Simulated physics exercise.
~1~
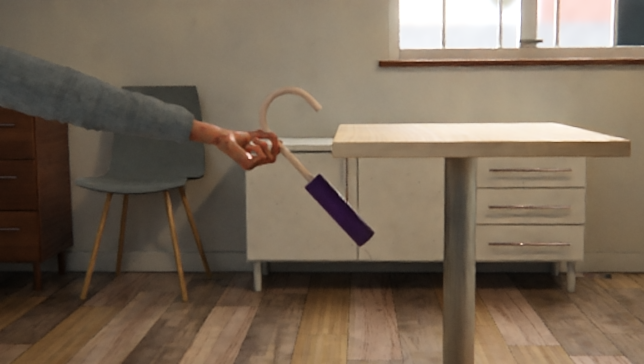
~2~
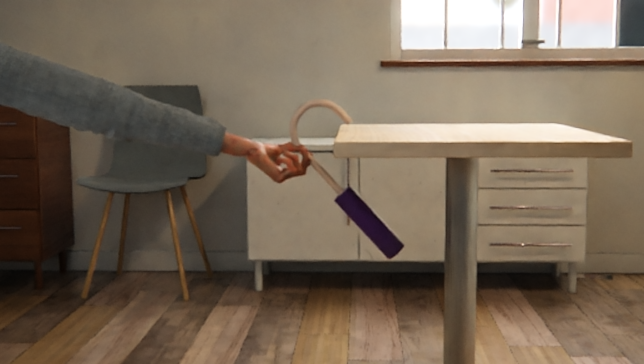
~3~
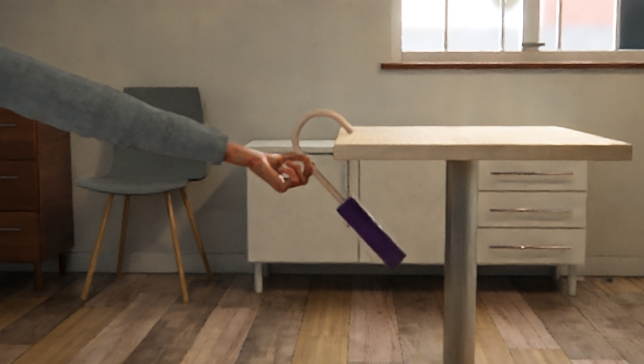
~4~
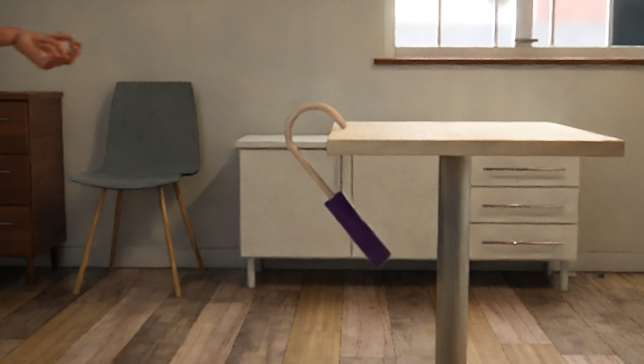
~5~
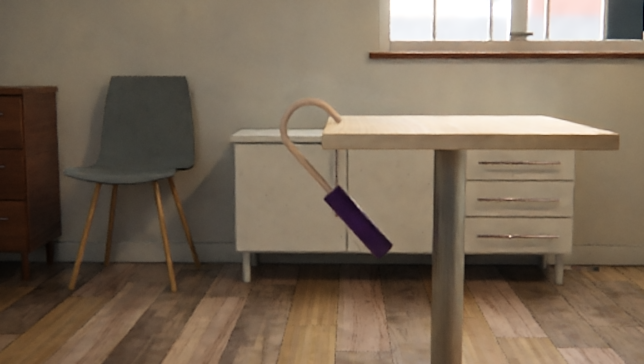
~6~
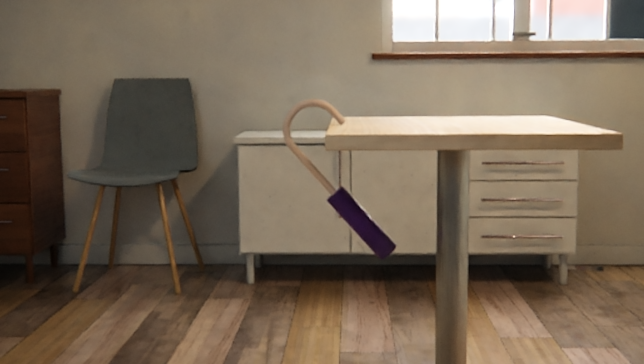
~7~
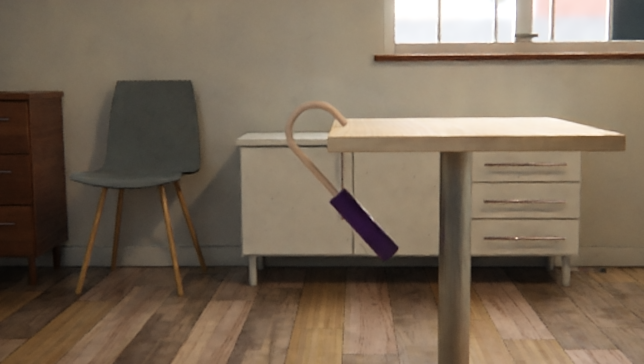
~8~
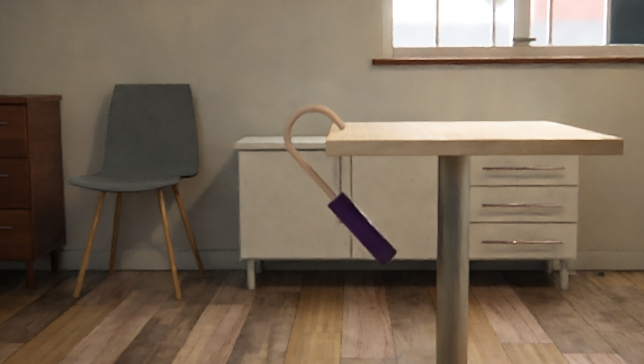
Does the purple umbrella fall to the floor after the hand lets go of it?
No, the purple umbrella stays hooked on the edge of the table.
